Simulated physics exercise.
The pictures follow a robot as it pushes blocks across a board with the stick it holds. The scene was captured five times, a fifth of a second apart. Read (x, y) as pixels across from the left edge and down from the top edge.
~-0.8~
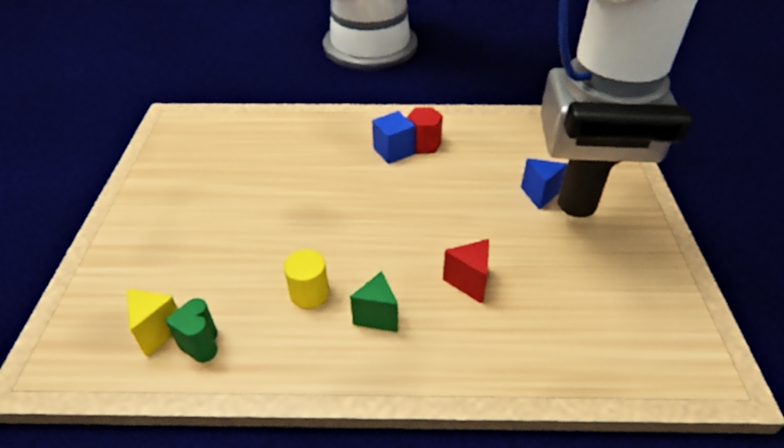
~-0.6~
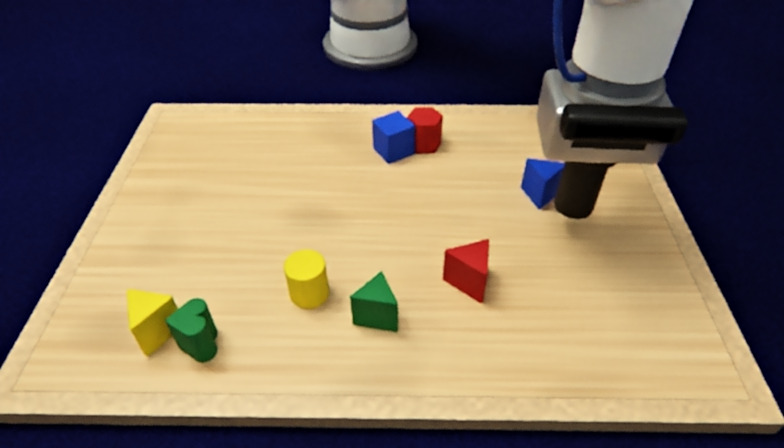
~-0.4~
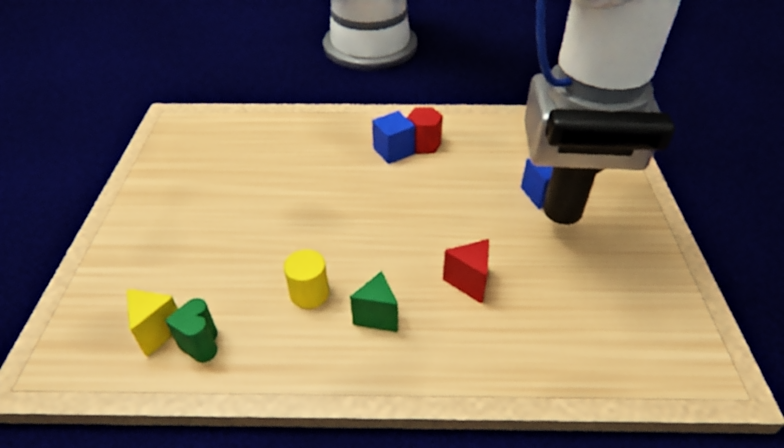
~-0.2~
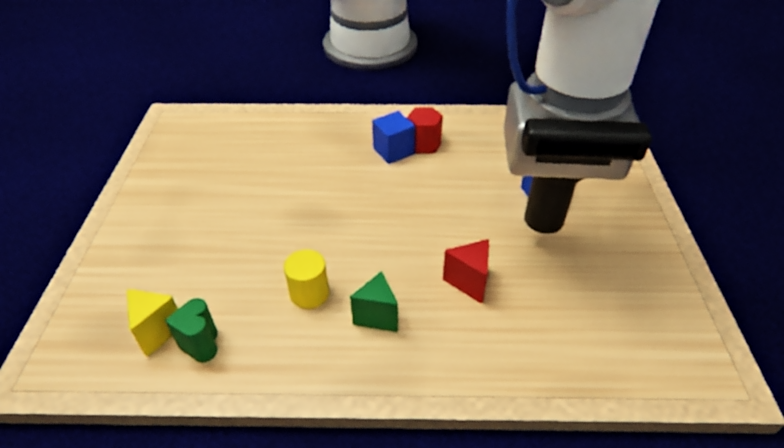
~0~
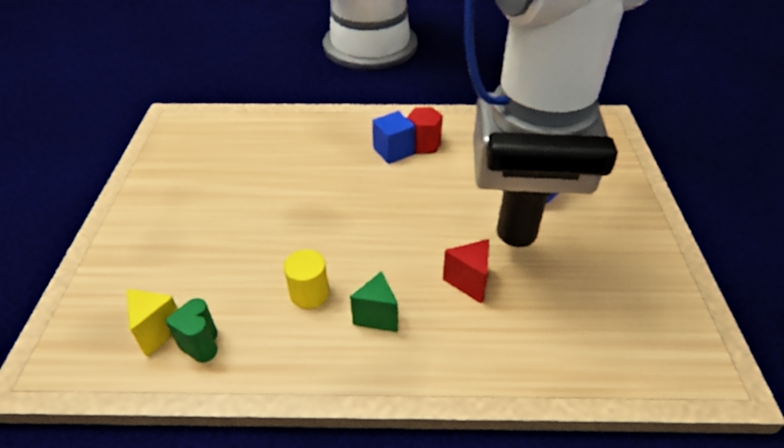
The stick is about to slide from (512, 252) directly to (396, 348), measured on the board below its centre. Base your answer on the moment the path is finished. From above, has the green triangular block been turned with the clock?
Yes
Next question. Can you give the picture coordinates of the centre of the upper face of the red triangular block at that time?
I'd expect the centre of its top face to be at (358, 336).
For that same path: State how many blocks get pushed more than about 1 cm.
The result: Two blocks.
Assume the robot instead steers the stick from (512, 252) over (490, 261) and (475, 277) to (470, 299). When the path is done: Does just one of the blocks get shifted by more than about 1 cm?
I'd say yes.
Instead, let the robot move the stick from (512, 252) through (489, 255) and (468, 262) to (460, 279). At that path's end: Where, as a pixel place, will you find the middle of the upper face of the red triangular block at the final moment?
It ends at (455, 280).
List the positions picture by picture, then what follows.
The first picture shows tip of the stick at (577, 206), middles of tops, green triangular block at (376, 290), red triangular block at (473, 254), blue triangular block at (547, 167).
The second picture shows stick at (573, 207), nothing pushed.
The third picture shows stick at (562, 213), nothing pushed.
The fourth picture shows stick at (544, 221), nothing pushed.
The fifth picture shows stick at (516, 234), green triangular block at (376, 290), red triangular block at (473, 254), blue triangular block hidden.
What follows on the original path. One third of the way, stick at (479, 263); red triangular block at (450, 266), turned 35° anticlockwise.
Two thirds of the way, stick at (439, 295); green triangular block at (367, 296), turned 40° clockwise; red triangular block at (406, 299), turned 35° anticlockwise.
At the end, stick at (396, 330); green triangular block at (361, 296), turned 65° clockwise; red triangular block at (358, 336), turned 25° anticlockwise; blue triangular block unmoved.
